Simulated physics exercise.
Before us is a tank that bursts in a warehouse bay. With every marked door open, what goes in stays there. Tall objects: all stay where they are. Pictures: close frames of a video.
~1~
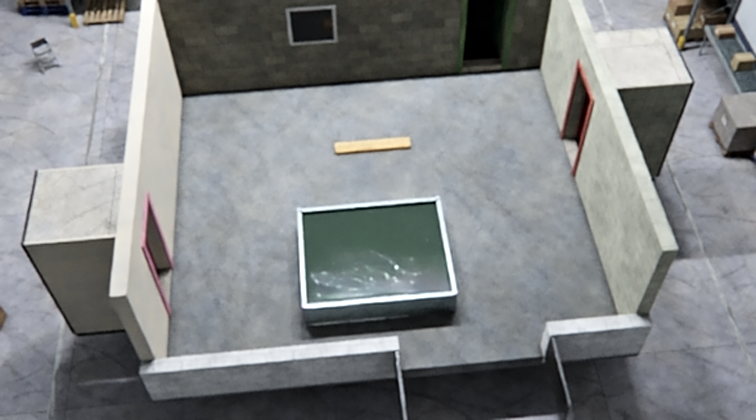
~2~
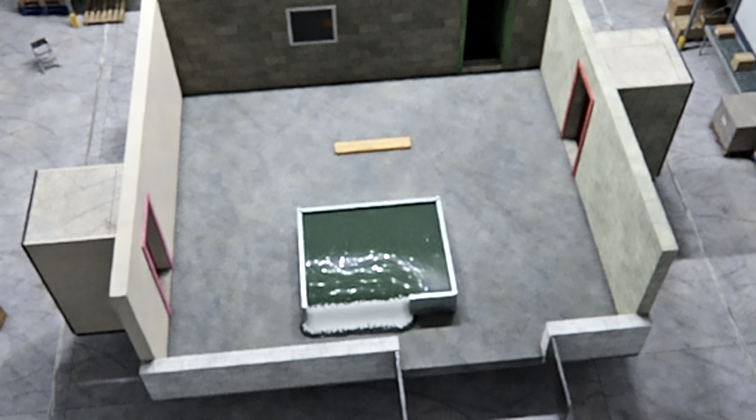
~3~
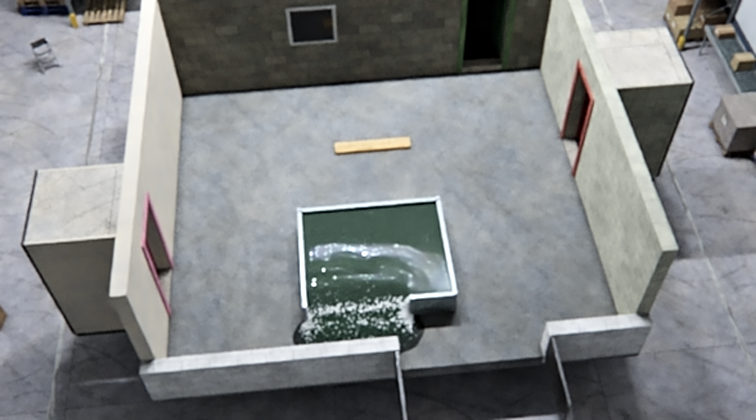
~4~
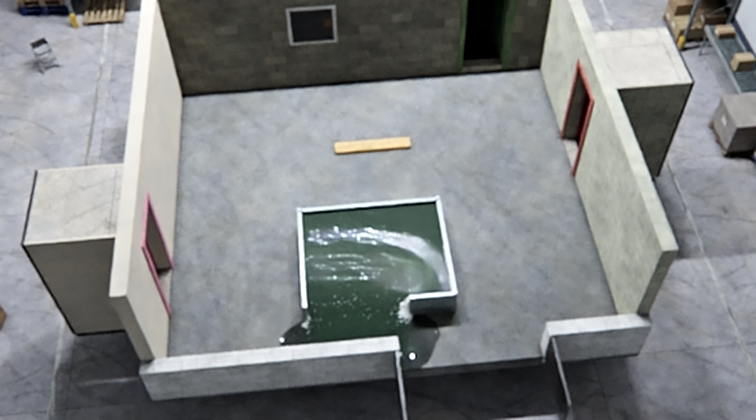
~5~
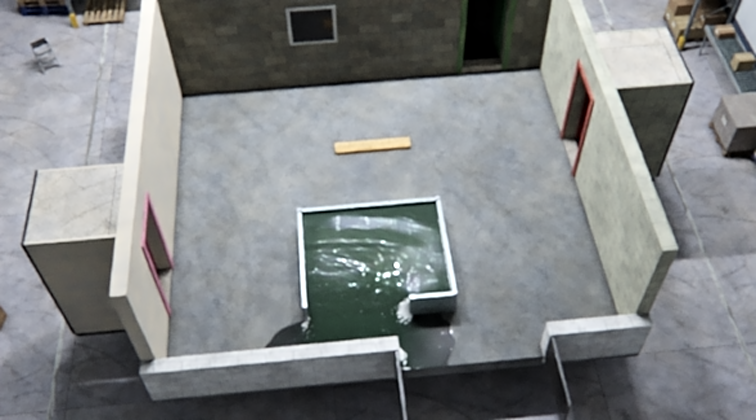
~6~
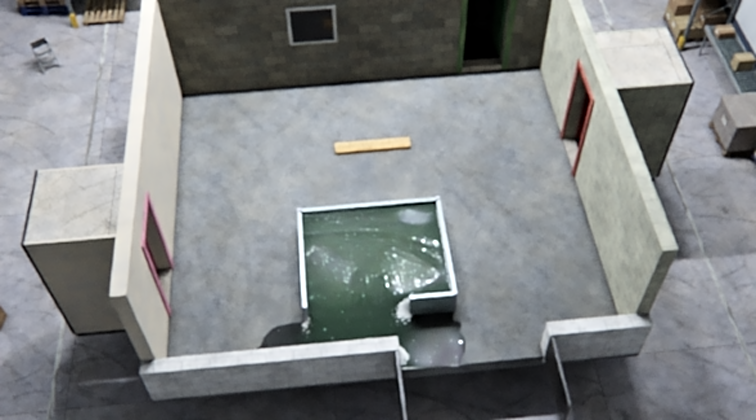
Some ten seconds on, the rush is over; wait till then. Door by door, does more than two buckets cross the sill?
In order: The green door sees two pails or less, the pink door sees more than two pails, the red door sees two pails or less.
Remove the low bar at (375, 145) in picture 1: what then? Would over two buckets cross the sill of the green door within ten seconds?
The green one falls short.
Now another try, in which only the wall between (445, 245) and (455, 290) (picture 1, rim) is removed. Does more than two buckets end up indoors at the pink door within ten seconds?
Note: Pink door admits less.
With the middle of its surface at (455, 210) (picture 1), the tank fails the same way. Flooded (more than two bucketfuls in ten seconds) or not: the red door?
One by one - red door: Below the limit.
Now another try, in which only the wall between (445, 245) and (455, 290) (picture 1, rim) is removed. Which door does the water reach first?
It's the red door.
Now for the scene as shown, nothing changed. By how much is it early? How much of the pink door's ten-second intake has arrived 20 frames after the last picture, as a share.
By my reckoning, 45 percent.
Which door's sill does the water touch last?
Last comes the green-painted one.
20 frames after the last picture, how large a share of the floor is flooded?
About 25 per cent.
A moment on, water covers 10 % of the floor; the green door not reached, the pink door not reached, the red door not reached.
Next, water covers 15 % of the floor; the green door not reached, the pink door wet at the sill, nothing in, the red door not reached.
Then, water covers 25 % of the floor; the green door not reached, the pink door over two buckets in, the red door not reached.
Later, water covers 50 % of the floor; the green door not reached, the pink door over two buckets in, the red door not reached.
In the end, water covers 75 % of the floor; the green door wet at the sill, nothing in, the pink door over two buckets in, the red door wet at the sill, nothing in.
